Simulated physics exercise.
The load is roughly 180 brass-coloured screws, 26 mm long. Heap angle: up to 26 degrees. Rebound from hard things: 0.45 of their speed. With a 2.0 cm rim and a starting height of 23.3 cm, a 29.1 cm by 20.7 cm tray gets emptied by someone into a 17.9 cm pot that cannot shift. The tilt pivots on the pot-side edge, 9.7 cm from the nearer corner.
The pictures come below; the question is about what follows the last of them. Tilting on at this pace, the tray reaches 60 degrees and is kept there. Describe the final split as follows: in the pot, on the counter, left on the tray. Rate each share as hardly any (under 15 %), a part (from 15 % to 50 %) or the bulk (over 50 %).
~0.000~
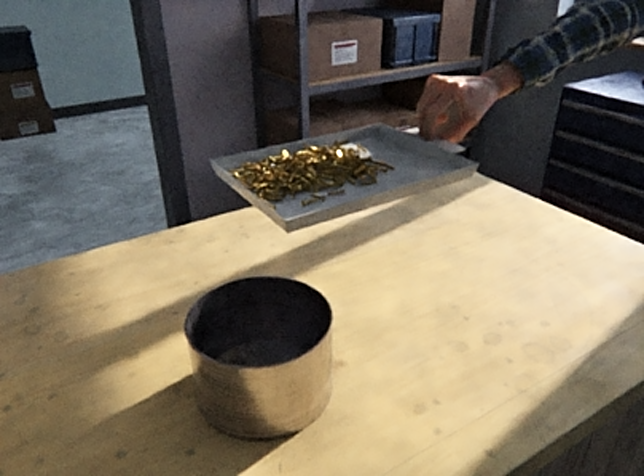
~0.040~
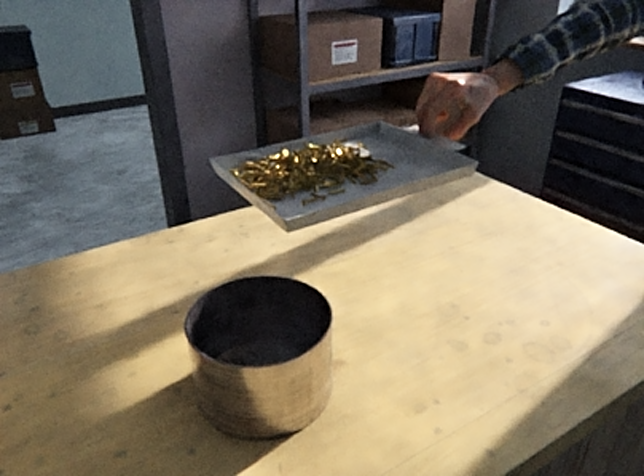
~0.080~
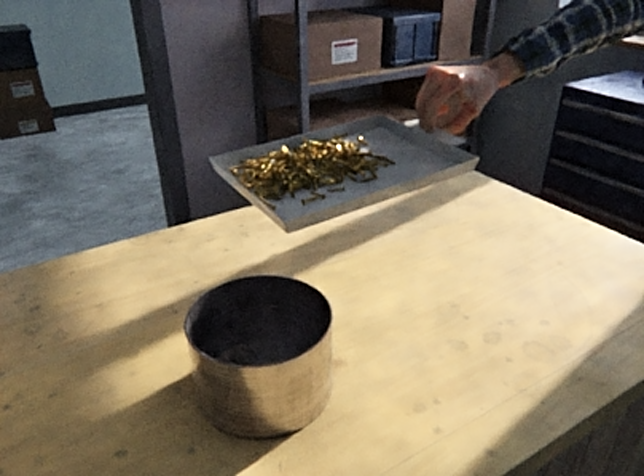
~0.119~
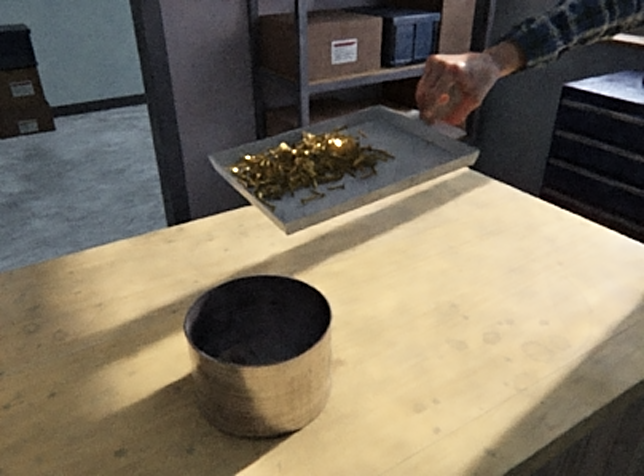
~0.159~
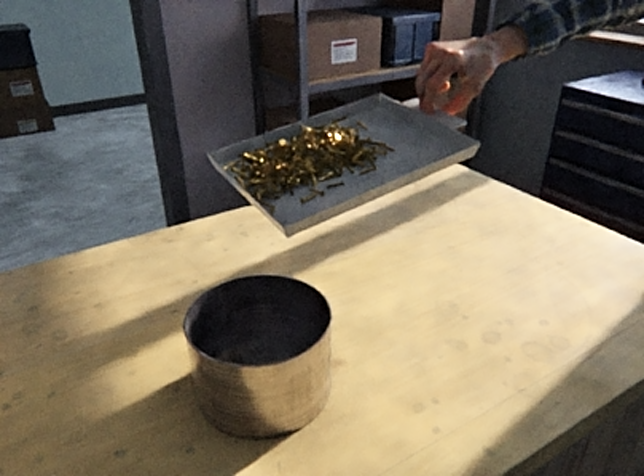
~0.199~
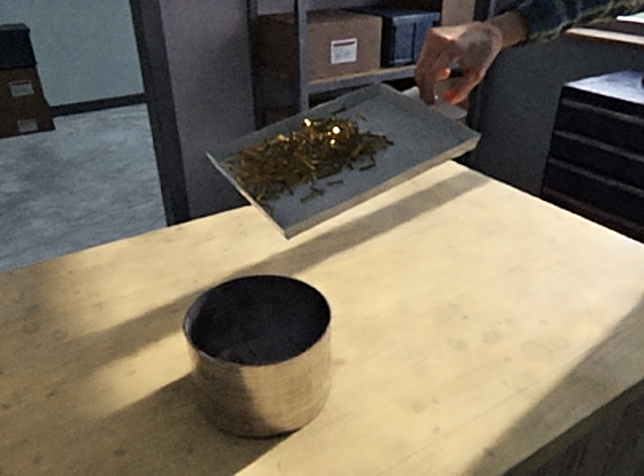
Pot: The bulk; counter: Hardly any; tray: A part.
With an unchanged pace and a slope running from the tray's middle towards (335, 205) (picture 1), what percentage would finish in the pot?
Something like 60 in a hundred.
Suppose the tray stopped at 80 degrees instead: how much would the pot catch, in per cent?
It would be near 95 per cent.
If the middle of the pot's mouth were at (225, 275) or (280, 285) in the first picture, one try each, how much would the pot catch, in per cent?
In order, about 15 and about 35 per cent.
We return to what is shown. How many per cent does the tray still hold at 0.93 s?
I'd put it at roughly 45 per cent.
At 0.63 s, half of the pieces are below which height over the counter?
Around 26 cm up.
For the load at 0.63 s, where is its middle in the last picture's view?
At that time the load is centred around (275, 184).
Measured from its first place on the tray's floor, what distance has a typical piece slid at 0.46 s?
It has moved some 2 cm from its start.
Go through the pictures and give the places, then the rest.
Tray tilt 0 degrees, front corners at (287, 217) and (474, 163); middle of the pieces at (308, 168); pot at (260, 316), in the first picture.
Tray tilt 1 degrees, front corners at (287, 217) and (474, 162); middle of the pieces at (308, 167), in the second picture.
Tray tilt 2 degrees, front corners at (287, 218) and (474, 157); middle of the pieces at (308, 164), in the third picture.
Tray tilt 5 degrees, front corners at (286, 221) and (475, 150), lowest corner left front; middle of the pieces at (307, 161), in the fourth picture.
Tray tilt 9 degrees, front corners at (286, 223) and (475, 142), lowest corner left front; middle of the pieces at (306, 156), in the fifth picture.
Tray tilt 13 degrees, front corners at (285, 226) and (475, 134), lowest corner left front; middle of the pieces at (306, 152); pot at (259, 315). The tray's pace is about 90 degrees a second, in the sixth picture.
After 0.46 s, tilt 36 degrees; the tray holds 100 %, the pot 0 %.
After 0.63 s, tilt 52 degrees; the tray holds 100 %, the pot 0 %.
After 0.93 s, tilt 60 degrees; the tray holds 45 %, the pot 35 %.
In the end, at 1.8 s, pot 65 %, counter 0 %, tray 35 %.
